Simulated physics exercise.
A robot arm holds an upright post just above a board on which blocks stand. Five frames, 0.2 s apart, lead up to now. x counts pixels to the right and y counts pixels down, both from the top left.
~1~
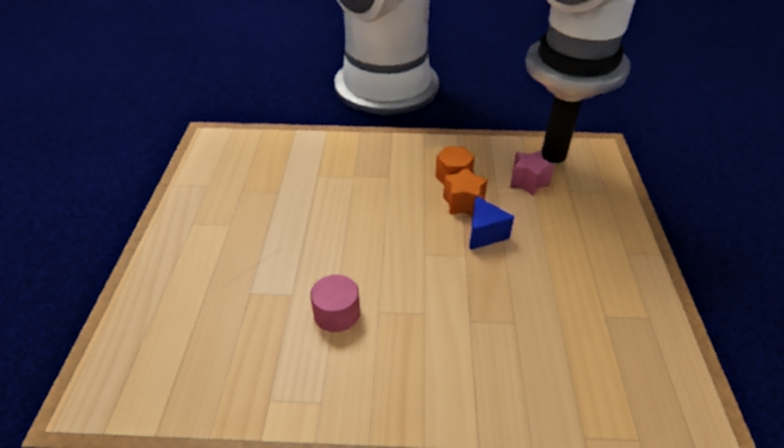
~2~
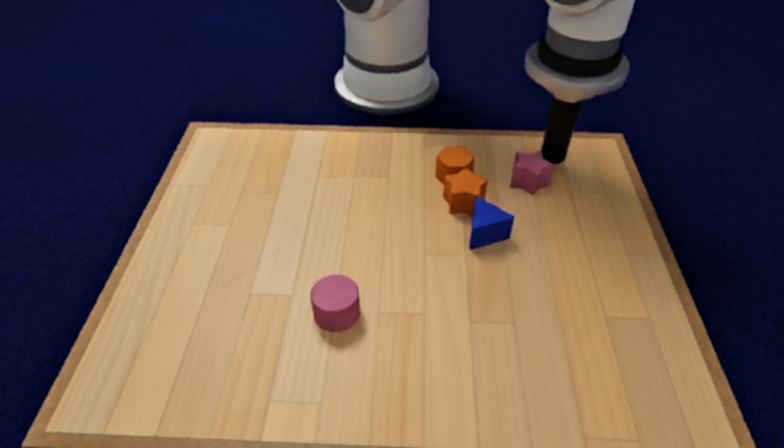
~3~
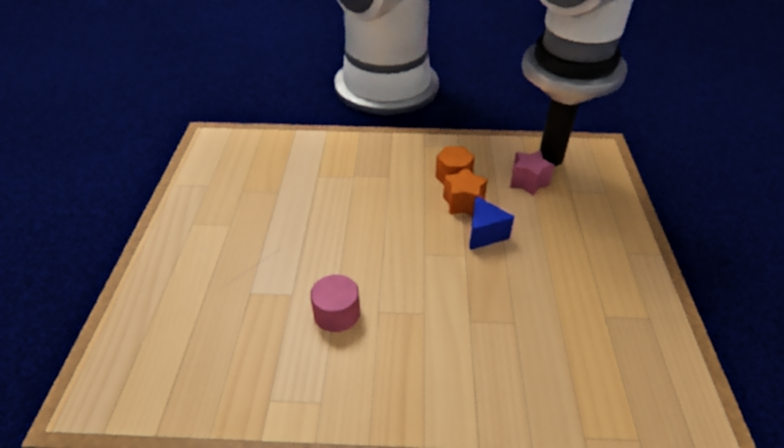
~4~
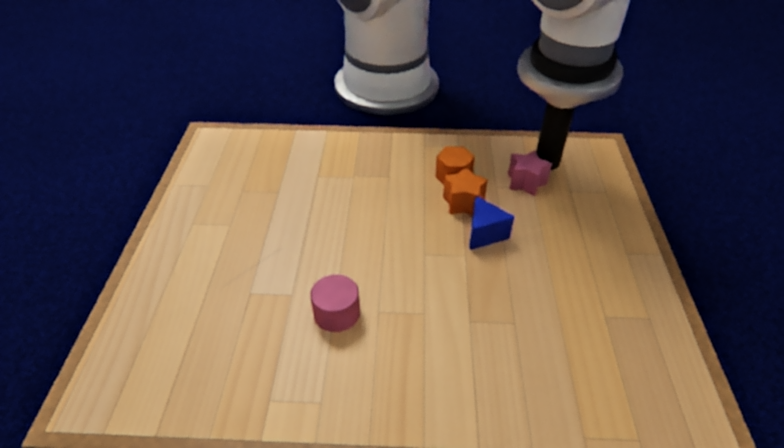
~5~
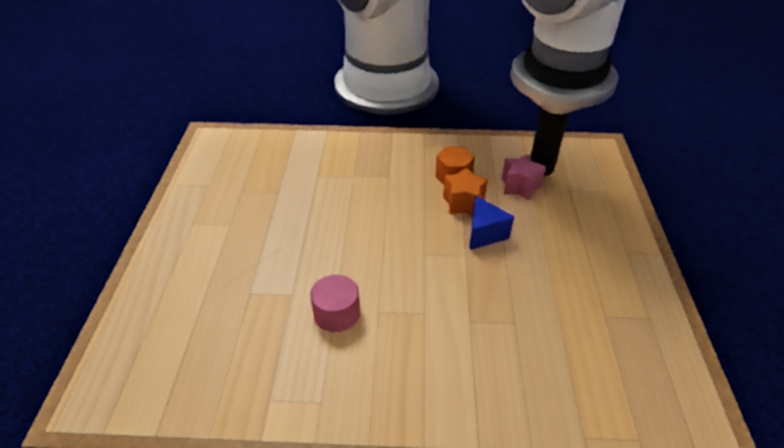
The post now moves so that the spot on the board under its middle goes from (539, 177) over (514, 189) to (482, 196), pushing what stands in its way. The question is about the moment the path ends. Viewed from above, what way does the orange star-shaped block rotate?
From above, the turn goes clockwise.
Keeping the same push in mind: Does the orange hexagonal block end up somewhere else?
Answer: No.
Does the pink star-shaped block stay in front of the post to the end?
Yes
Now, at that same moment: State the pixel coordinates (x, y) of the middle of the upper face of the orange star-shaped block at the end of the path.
Close to (434, 189).
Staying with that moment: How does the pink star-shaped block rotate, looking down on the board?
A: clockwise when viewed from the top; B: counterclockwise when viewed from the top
Letter B.
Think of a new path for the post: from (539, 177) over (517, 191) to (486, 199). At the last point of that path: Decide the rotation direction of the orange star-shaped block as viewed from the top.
From the top: Clockwise.
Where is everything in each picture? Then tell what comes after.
In the first frame, post tip (554, 156); block tops, orange hexagonal block (456, 156); orange star-shaped block (466, 181); blue triangular piece (488, 213); pink star-shaped block (533, 161).
In the second frame, post (553, 157); blocks unchanged.
In the third frame, post (551, 159); blocks unchanged.
In the fourth frame, post (547, 163); pink star-shaped block (531, 161).
In the fifth frame, post (541, 168); orange hexagonal block (456, 156); orange star-shaped block (466, 181); blue triangular piece (488, 213); pink star-shaped block (524, 165).
On the path given first. Halfway along, post (515, 181); orange star-shaped block (463, 182); pink star-shaped block (498, 180).
At the end, post (483, 187); orange hexagonal block in place; orange star-shaped block (434, 189), turned 30° clockwise; blue triangular piece (488, 215), turned 10° anticlockwise; pink star-shaped block (471, 190), turned 20° anticlockwise.
